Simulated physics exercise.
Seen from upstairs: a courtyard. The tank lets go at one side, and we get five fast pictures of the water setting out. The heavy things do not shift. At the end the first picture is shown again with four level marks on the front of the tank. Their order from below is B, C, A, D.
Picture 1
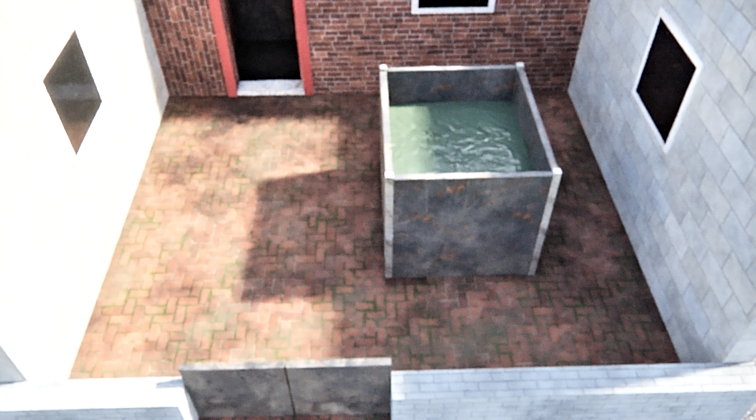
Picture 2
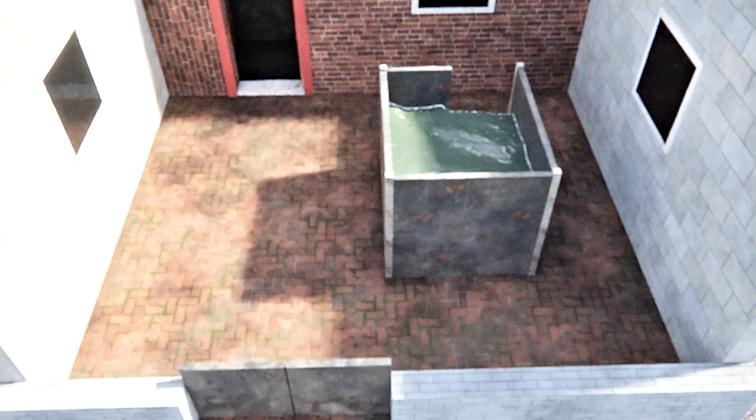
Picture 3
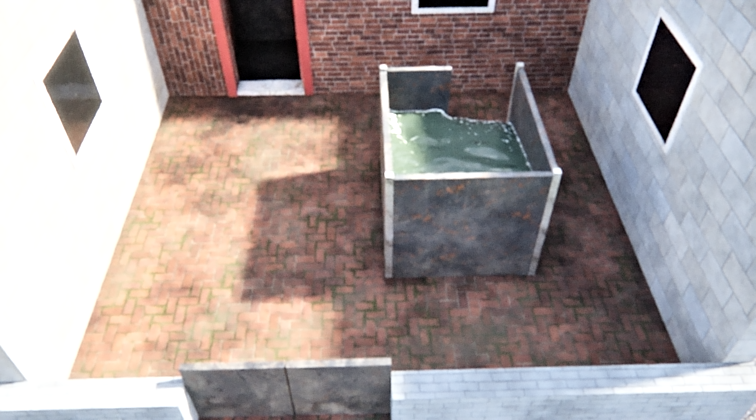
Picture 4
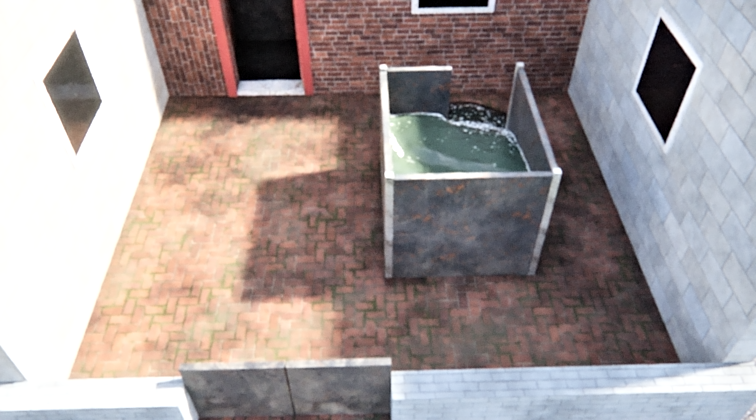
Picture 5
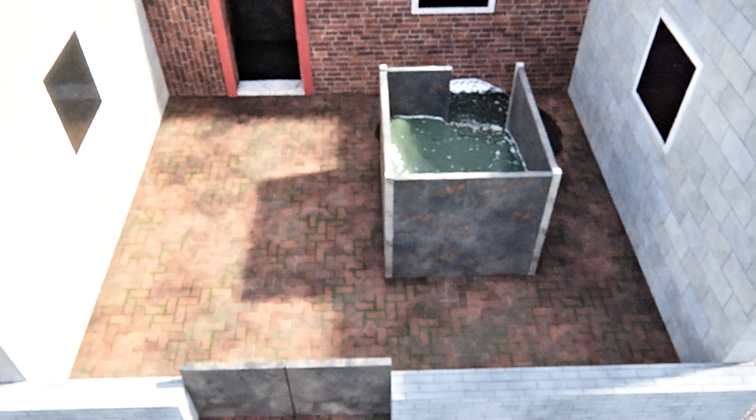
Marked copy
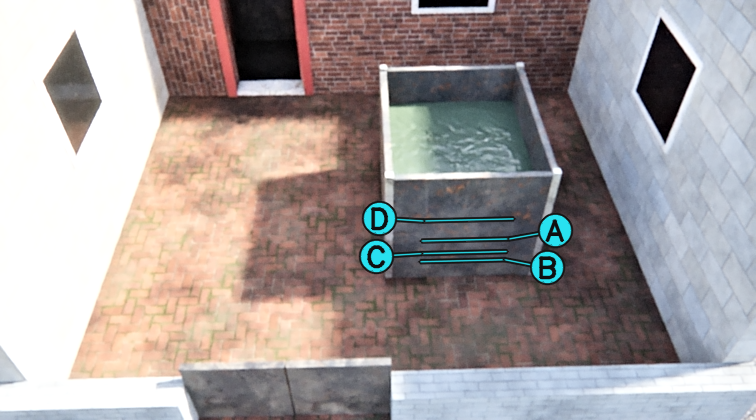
At the start, a square grey tank of greenish water stands still in a brick-paved courtyard, seen from above. Then part of its back wall is gone, leaving a gap, and the water surges and sinks inside. Foamy water pours out behind the tank, and dark wet patches show beside it.
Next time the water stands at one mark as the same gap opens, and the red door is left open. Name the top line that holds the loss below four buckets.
Use mark D.
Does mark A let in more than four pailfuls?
No.
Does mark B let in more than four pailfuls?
No, that is safe.
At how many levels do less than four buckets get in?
All of the four.
In cyan, A at (465, 239); B at (462, 260); C at (463, 252); D at (468, 219); from the bottom up B, C, A, D.
Choosing A, nothing gets over.
Choosing B, nothing gets over.
Choosing C, nothing gets over.
Choosing D, a splash gets over, under a bucket.
